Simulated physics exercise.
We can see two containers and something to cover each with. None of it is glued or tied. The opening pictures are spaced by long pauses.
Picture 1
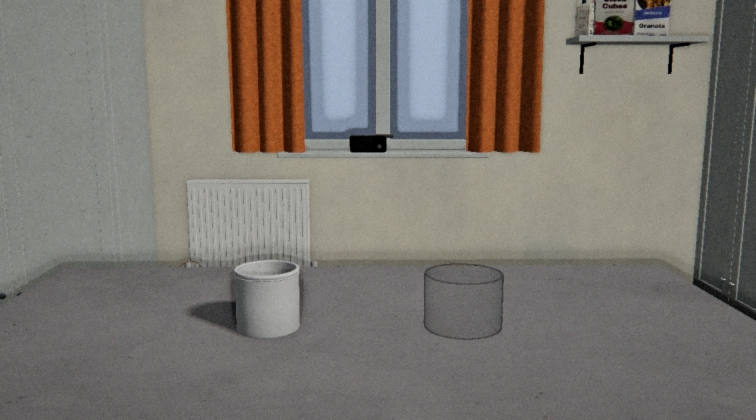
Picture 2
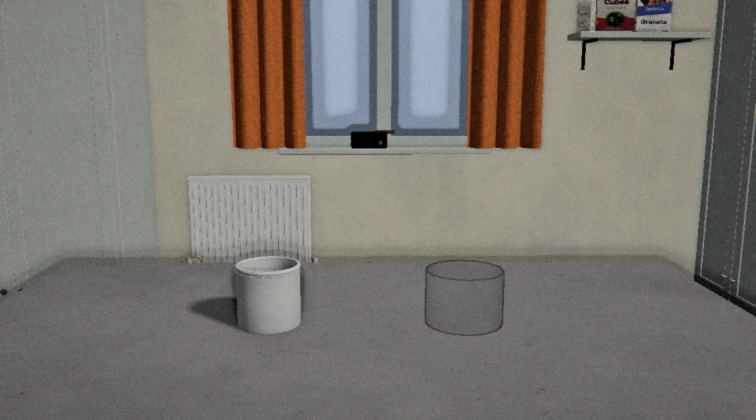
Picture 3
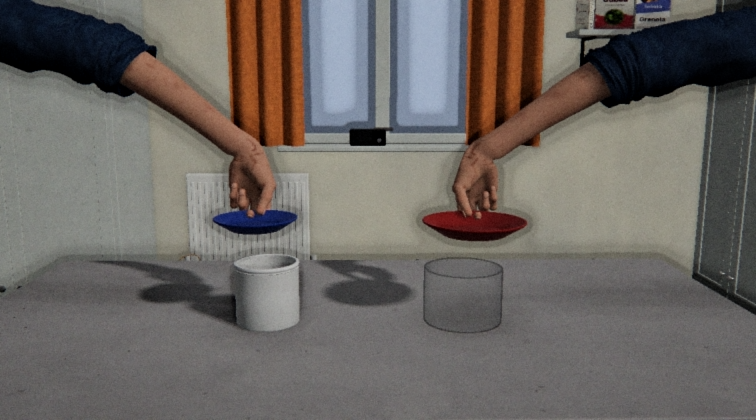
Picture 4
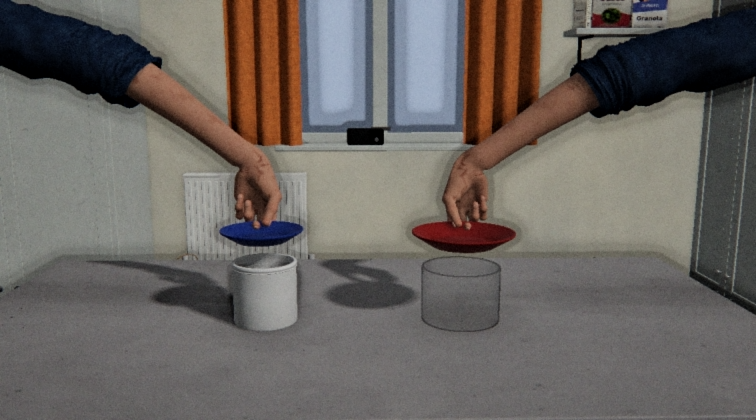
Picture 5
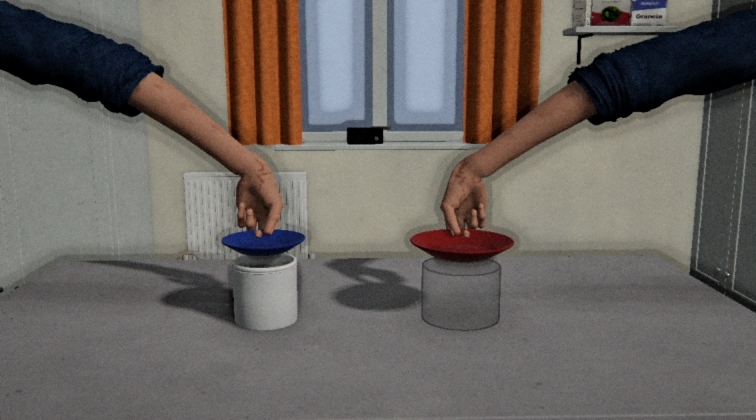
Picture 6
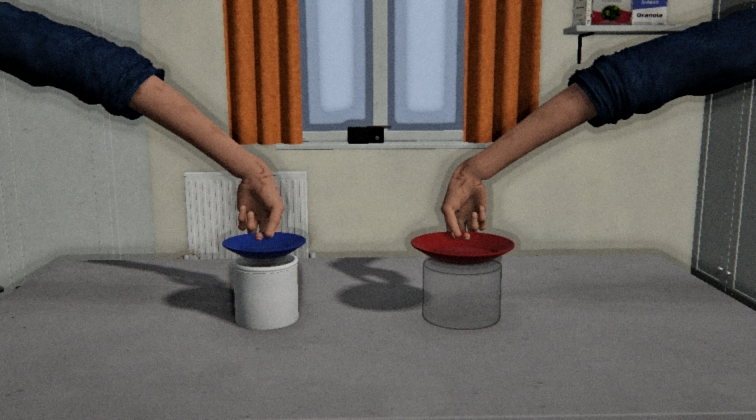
Two hands lower a blue plate and a red saucer onto the two containers below.
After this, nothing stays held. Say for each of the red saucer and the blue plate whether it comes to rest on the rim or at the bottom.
In the end the red saucer stays on the rim, the blue plate stays on the rim.
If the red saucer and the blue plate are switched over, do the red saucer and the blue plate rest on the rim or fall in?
Swapped, the red saucer does not fall in and the blue plate does not fall in.
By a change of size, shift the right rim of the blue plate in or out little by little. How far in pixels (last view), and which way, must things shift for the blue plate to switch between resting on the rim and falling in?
About 12 pixels to the left.
Then, 0.10 s past the last view, red saucer moving near (462, 256); blue plate moving near (265, 253).
Then, 0.20 s past the last view, red saucer sitting on the rim near (462, 256); blue plate sitting on the rim near (265, 253).
Finally, the red saucer works as a lid, near (462, 256); the blue plate works as a lid, near (265, 253).
